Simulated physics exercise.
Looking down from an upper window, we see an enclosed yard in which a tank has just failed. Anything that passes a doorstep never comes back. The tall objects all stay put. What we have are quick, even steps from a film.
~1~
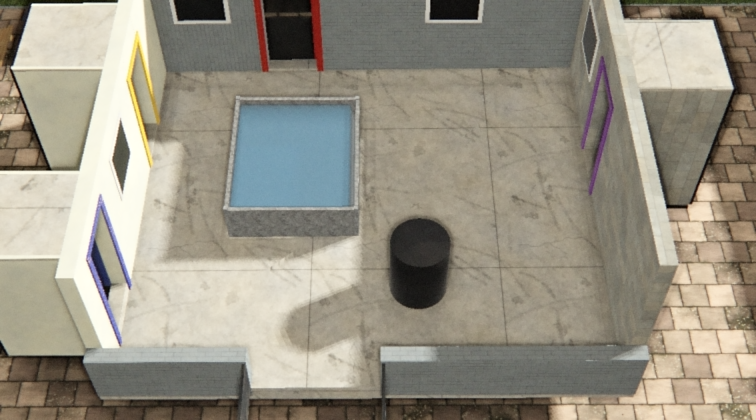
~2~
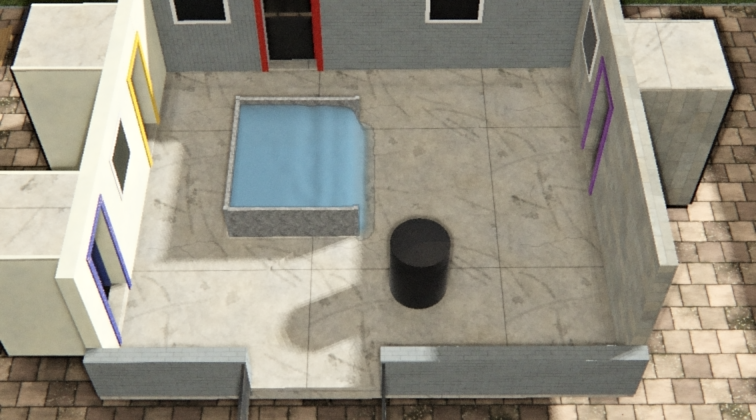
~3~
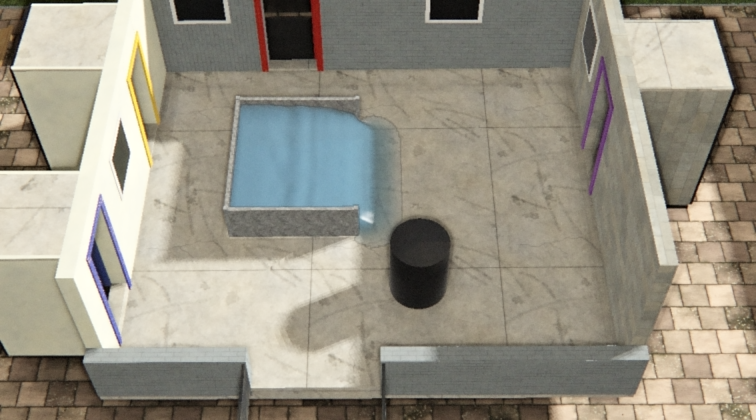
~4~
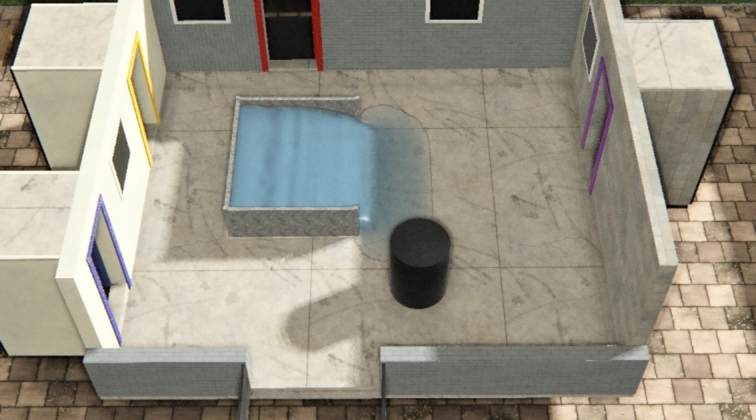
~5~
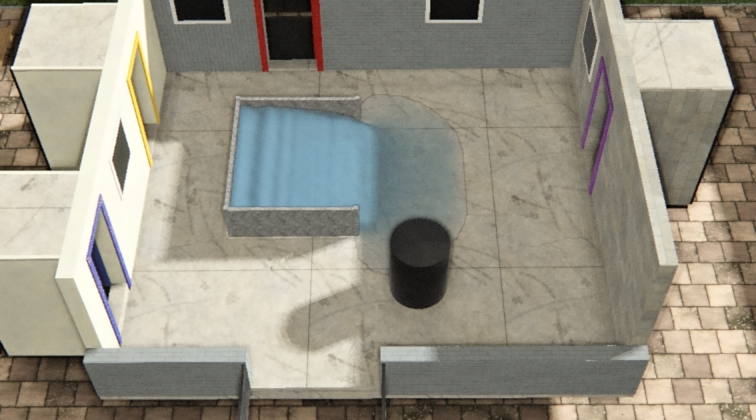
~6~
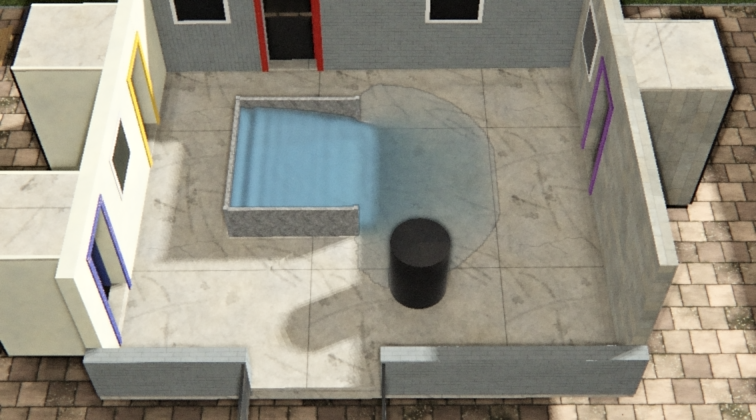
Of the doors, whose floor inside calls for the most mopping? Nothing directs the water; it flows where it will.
The floor behind the purple door.
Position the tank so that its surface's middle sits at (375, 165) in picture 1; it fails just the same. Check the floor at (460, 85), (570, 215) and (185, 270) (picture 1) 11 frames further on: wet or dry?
Log, spots in order: Unwetted / taken by the flood / unwetted.
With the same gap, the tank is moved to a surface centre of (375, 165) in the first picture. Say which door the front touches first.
The purple one is first.
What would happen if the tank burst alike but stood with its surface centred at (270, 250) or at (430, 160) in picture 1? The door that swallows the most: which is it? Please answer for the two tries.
Tries in order: The purple-painted one, the purple one.
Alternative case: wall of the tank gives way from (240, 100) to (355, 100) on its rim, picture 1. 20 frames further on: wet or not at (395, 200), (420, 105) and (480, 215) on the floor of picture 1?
The first spot is left untouched, the second is soaked through and the third is left untouched.
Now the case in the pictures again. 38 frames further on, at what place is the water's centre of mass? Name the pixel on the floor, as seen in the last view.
It is near (443, 206).
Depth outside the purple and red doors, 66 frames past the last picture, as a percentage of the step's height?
The first comes to about 90 percent, the second to about 60 percent.
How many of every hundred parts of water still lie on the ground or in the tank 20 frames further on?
I reckon around 90 in a hundred.
A moment on, water covers 40 % of the floor; blue door not reached, yellow door not reached, purple door a trickle in, red door not reached.
Next, water covers 45 % of the floor; blue door not reached, yellow door not reached, purple door a lot in, red door not reached.
Then, water covers 50 % of the floor; blue door not reached, yellow door not reached, purple door a lot in, red door not reached.
Later, water covers 75 % of the floor; blue door not reached, yellow door not reached, purple door a lot in, red door wet at the sill, nothing in.
In the end, water covers 95 % of the floor; blue door wet at the sill, nothing in, yellow door a trickle in, purple door a lot in, red door wet at the sill, nothing in; the purple door has let in the most.
